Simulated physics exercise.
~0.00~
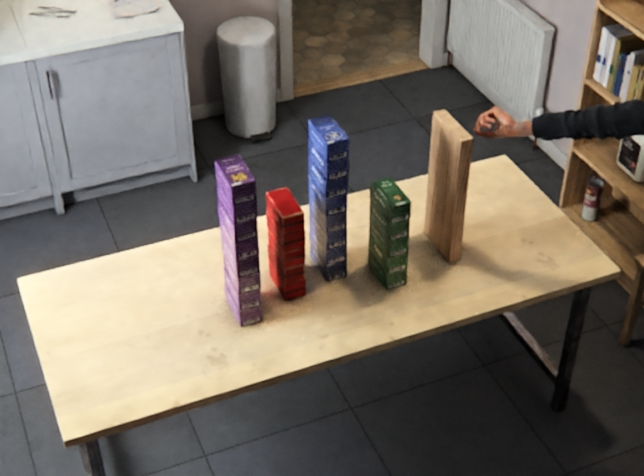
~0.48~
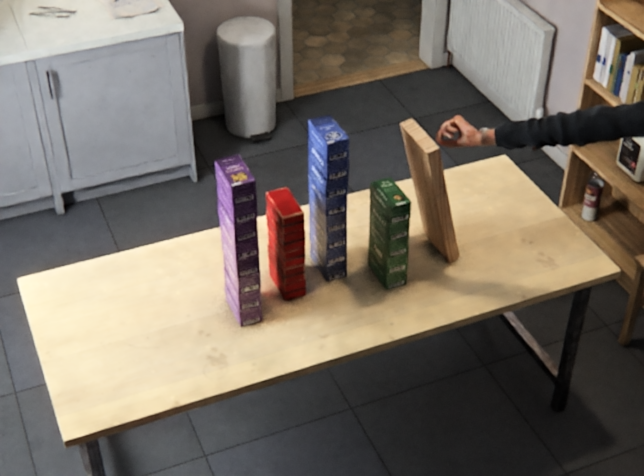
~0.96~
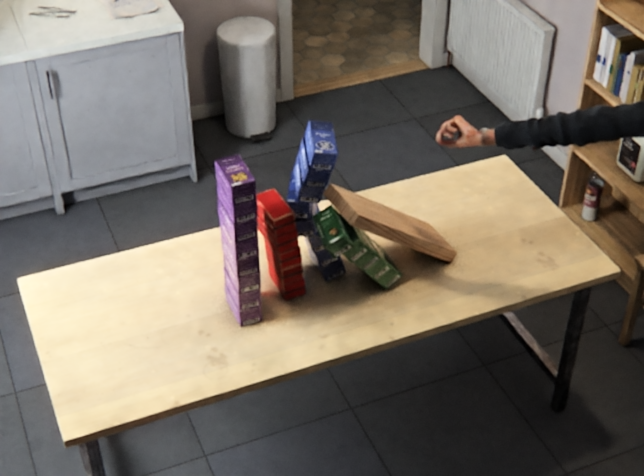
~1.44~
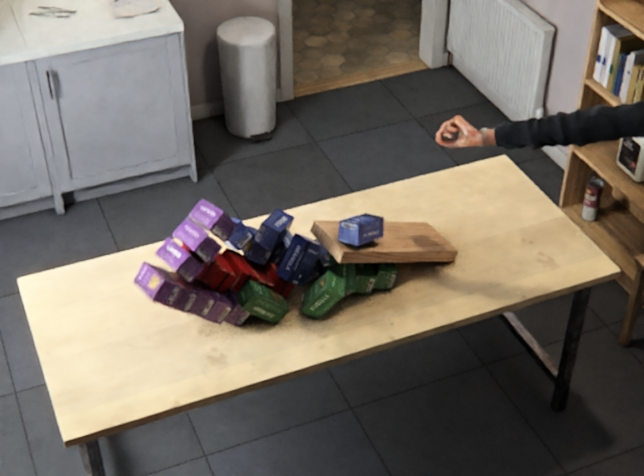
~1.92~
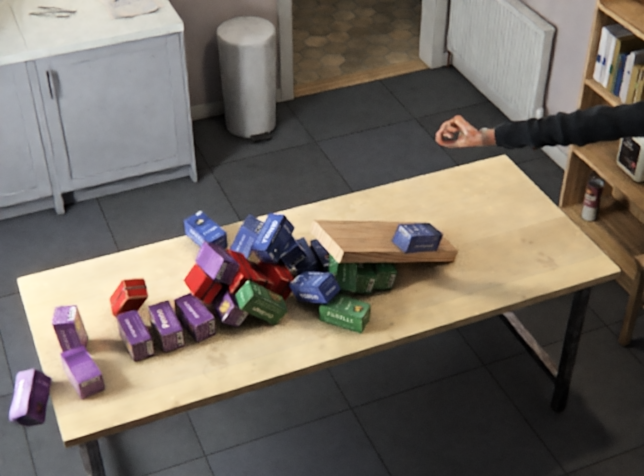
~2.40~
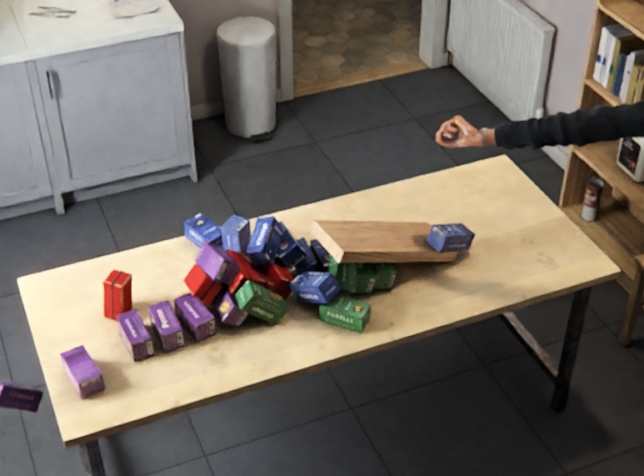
A hand tipped a tall wooden board leftward into stacks of green, blue, red and purple packets on a table, and they toppled into a jumbled heap, with a purple one falling off the left end and a blue one sliding right along the fallen board.
